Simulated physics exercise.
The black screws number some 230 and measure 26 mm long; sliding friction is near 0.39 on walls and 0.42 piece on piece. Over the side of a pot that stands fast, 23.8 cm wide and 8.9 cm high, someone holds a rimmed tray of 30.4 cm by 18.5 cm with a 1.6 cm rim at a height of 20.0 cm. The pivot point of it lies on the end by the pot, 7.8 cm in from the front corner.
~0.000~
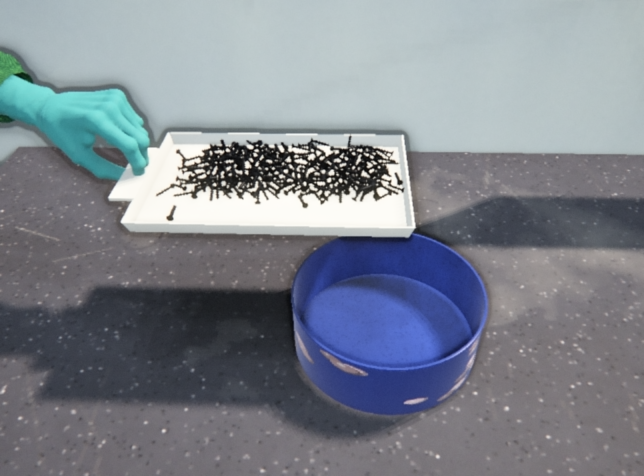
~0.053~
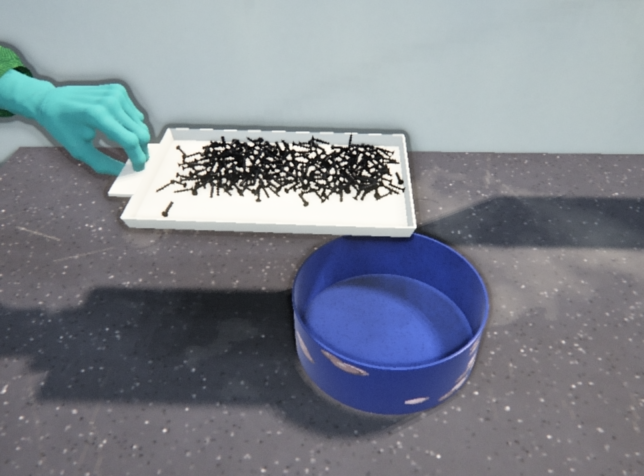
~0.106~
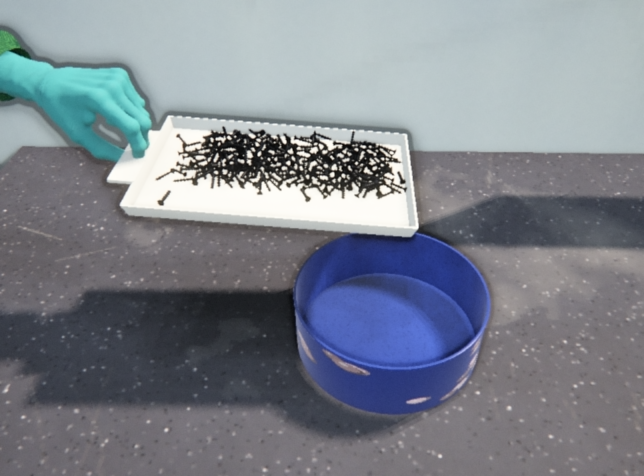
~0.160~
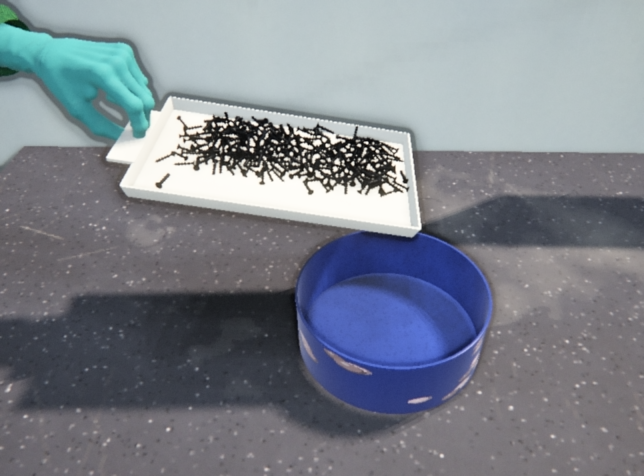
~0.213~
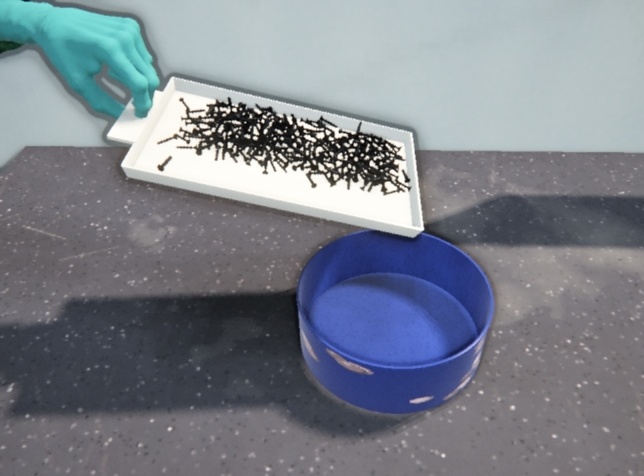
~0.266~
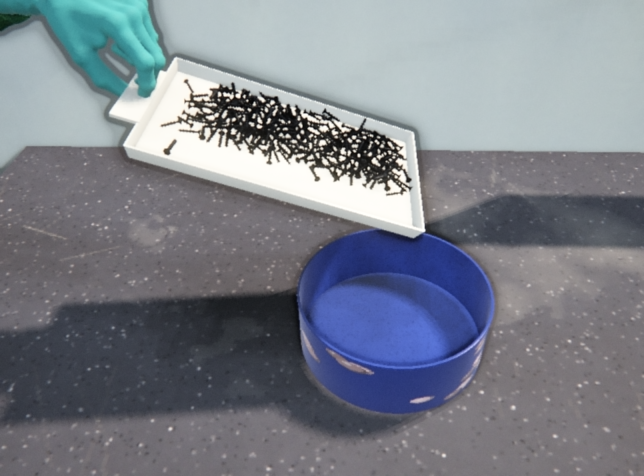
Above a blue pot, a gloved hand raises the left end of a tray of black screws.
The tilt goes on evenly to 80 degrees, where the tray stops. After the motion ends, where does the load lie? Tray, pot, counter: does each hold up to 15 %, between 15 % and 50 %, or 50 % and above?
Tray: Up to 15 %; pot: 50 % and above; counter: Between 15 % and 50 %.
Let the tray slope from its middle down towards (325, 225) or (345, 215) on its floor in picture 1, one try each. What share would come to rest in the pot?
95 and 100 %.
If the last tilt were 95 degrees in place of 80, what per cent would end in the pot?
Pot share: About 60 per cent.
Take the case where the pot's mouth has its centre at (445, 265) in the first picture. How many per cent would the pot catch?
With the pot there, close to 95 per cent.
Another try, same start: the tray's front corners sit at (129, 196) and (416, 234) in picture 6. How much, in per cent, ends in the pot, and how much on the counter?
Pot 100; counter 0.
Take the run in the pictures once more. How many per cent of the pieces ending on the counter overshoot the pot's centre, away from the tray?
Estimate: Roughly 100 per cent of the pieces.
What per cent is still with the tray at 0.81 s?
Some 50 per cent of the load.
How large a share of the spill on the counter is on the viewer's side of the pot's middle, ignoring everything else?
About 10 per cent.
After 0.59 s, tilt 49 degrees; the tray holds 100 %, the pot 0 %.
After 0.81 s, tilt 69 degrees; the tray holds 50 %, the pot 5 %.
After 1.14 s, tilt 80 degrees; the tray holds 5 %, the pot 55 %.
In the end, at 2.5 s, tray 0 %, pot 60 %, counter 40 %.
